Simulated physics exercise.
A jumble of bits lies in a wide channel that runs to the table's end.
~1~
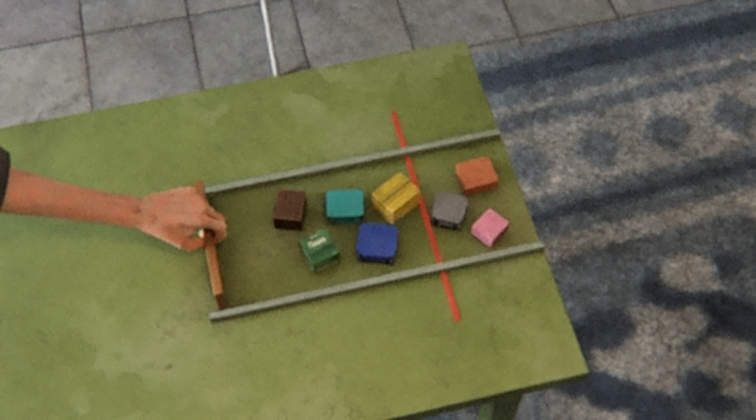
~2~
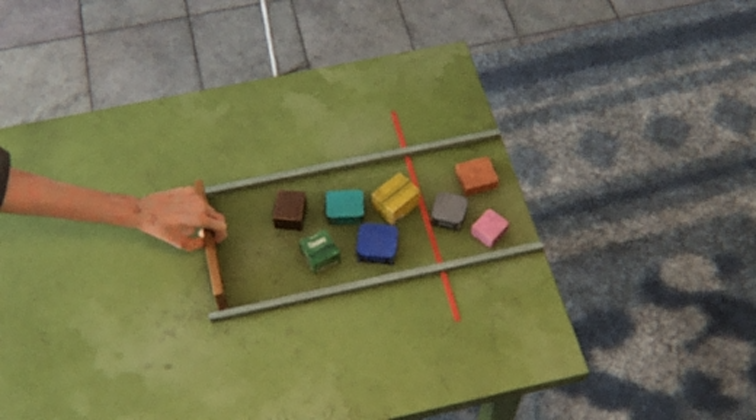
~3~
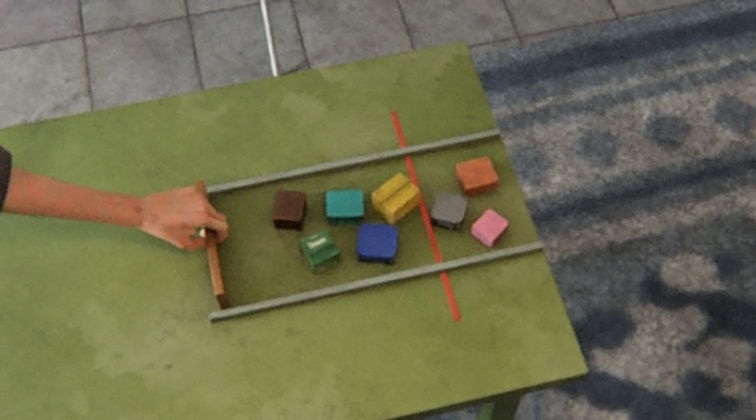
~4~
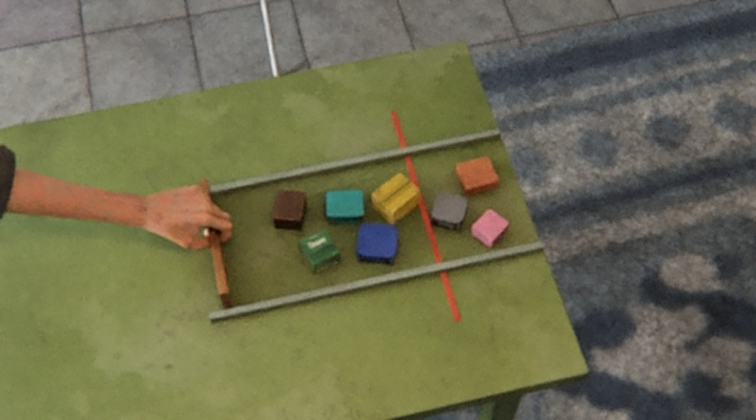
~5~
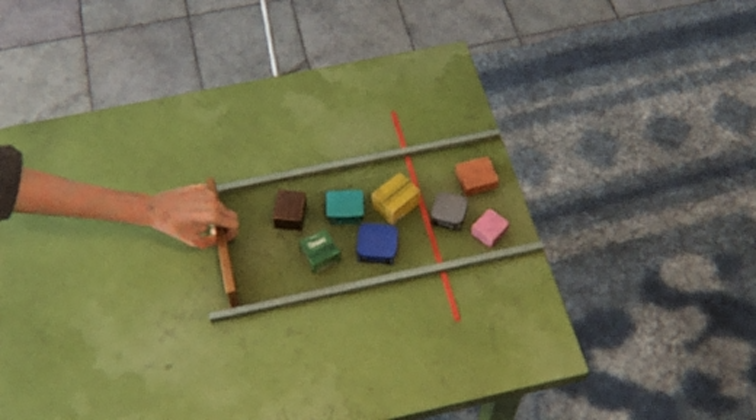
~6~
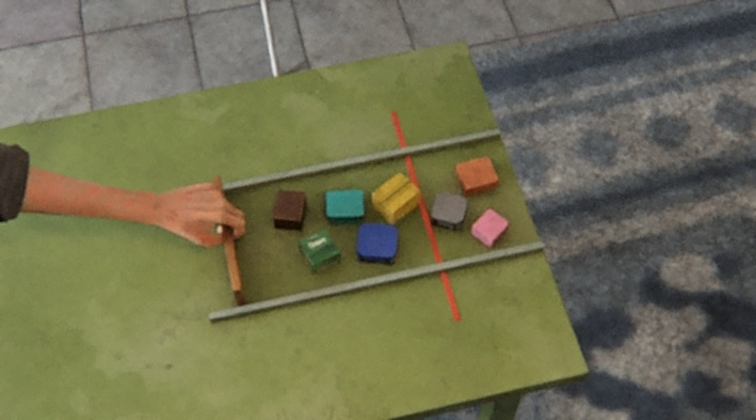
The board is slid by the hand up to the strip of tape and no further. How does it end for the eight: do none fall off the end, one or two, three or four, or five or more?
So the count of drops is a mere one or two.
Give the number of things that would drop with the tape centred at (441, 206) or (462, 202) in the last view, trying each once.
So it's 1 the first time and 4 the second time.
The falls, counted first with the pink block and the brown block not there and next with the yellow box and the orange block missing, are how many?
Result, first then second: 0, 0.
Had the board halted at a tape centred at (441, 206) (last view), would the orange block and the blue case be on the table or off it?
The orange block ends up down and the blue case keeps its place.
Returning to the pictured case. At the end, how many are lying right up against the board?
2 end up touching it.
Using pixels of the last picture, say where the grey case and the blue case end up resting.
Approximately (506, 201) for one, approximately (477, 219) for the other.
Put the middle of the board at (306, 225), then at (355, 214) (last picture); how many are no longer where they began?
In order, the tallies are 3 and 6.
Soon after, none off yet; orange block at rest near (477, 176); pink block at rest near (490, 228); grey case at rest near (449, 212).
In the end, the number that fall off is one or two; gone, orange block.
